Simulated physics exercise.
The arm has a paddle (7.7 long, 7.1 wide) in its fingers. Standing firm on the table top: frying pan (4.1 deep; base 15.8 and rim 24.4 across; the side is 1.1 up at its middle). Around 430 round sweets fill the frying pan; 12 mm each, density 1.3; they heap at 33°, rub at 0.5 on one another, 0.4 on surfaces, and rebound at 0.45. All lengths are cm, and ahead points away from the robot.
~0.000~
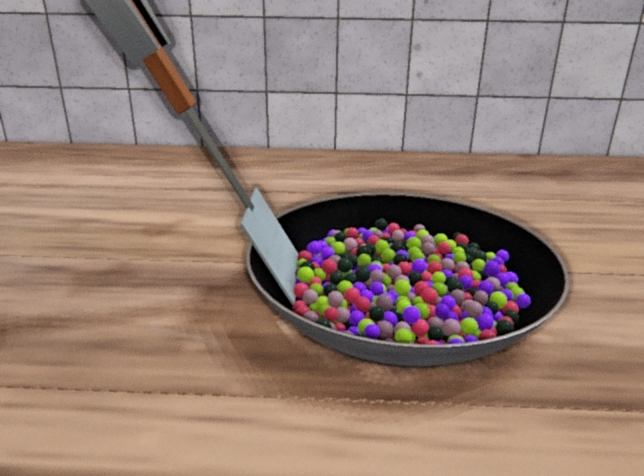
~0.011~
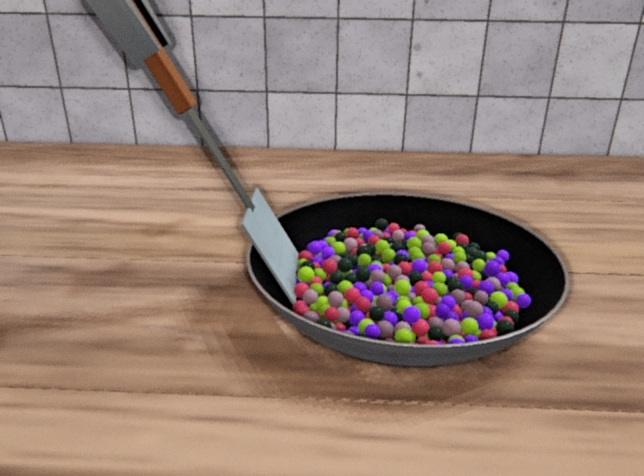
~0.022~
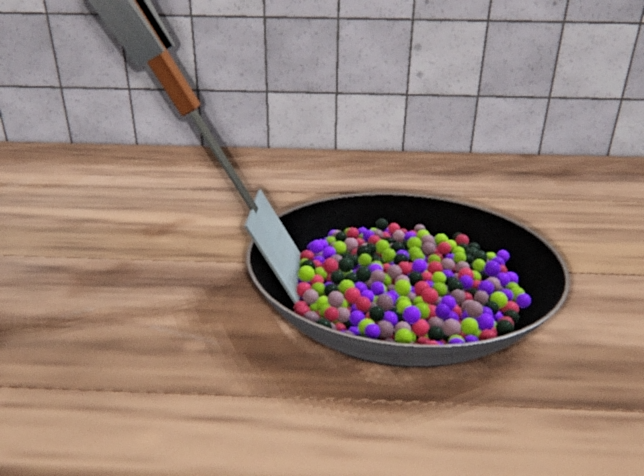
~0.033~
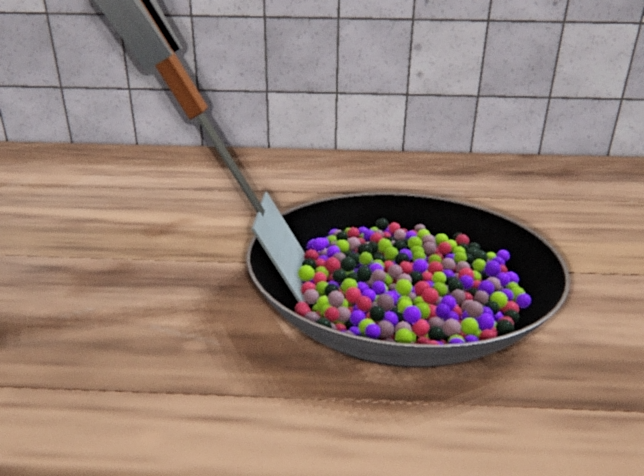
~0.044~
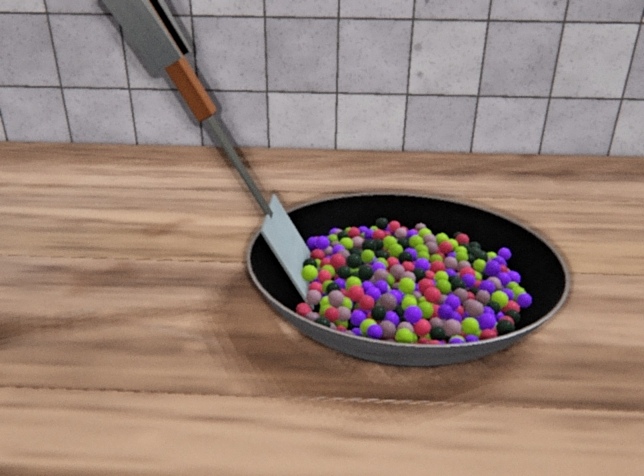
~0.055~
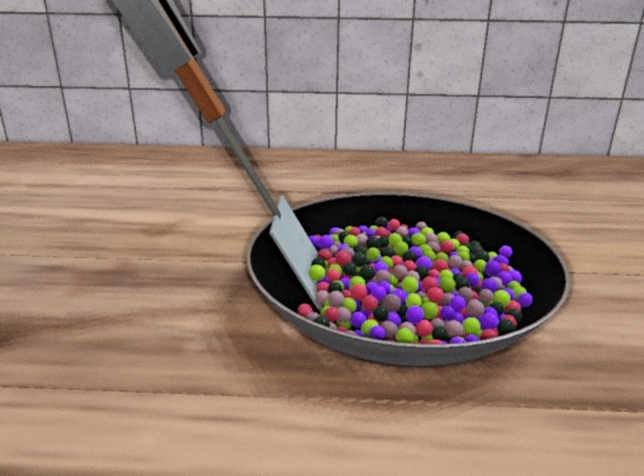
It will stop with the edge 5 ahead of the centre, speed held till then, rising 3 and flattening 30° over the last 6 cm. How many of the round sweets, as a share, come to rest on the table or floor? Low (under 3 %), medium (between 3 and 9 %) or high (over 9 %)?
Share on the table or floor: Low (under 3 %).
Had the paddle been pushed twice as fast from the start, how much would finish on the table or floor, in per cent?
It would be near 10 per cent.
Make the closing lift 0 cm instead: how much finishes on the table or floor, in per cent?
Some 0 per cent.
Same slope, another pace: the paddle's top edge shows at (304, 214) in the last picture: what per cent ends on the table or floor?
Some 10 per cent.
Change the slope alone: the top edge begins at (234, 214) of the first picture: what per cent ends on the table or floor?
About 0 per cent.
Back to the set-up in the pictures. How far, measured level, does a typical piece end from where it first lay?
About 3 cm.
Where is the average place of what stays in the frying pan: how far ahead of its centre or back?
Roughly 3.5 cm ahead.
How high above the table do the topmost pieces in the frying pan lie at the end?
About 5.5 cm.
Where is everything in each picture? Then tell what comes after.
In the first frame, the paddle top edge at (249, 205), sloping 61°; upper third of the load around (394, 270), from x 300 to 525, top at y 225; 433 in the frying pan.
In the second frame, the paddle top edge at (250, 205), sloping 61°; upper third of the load around (394, 269), from x 300 to 525, top at y 225.
In the third frame, the paddle top edge at (253, 207), sloping 61°; upper third of the load around (394, 269), from x 300 to 525, top at y 225.
In the fourth frame, the paddle top edge at (260, 209), sloping 61°; upper third of the load around (387, 267), from x 300 to 525, top at y 225.
In the fifth frame, the paddle top edge at (268, 212), sloping 61°; upper third of the load around (389, 268), from x 305 to 525, top at y 225.
In the sixth frame, the paddle top edge at (276, 213), sloping 61°; upper third of the load around (397, 267), from x 305 to 525, top at y 225; 433 in the frying pan.
After 0.12 s, sloping 61°, highest piece 4 above the table; 433 in the frying pan.
After 0.19 s, sloping 47°, highest piece 5 above the table; 433 in the frying pan.
After 0.43 s, sloping 31°, highest piece 5 above the table; 429 in the frying pan, 3 on the table or floor, 1 on the blade or in flight.
After 1.48 s, sloping 31°, highest piece 5 above the table; 429 in the frying pan, 4 on the table or floor.
In the end, 429 in the frying pan, 4 on the table or floor. That is 1 % on the table or floor.
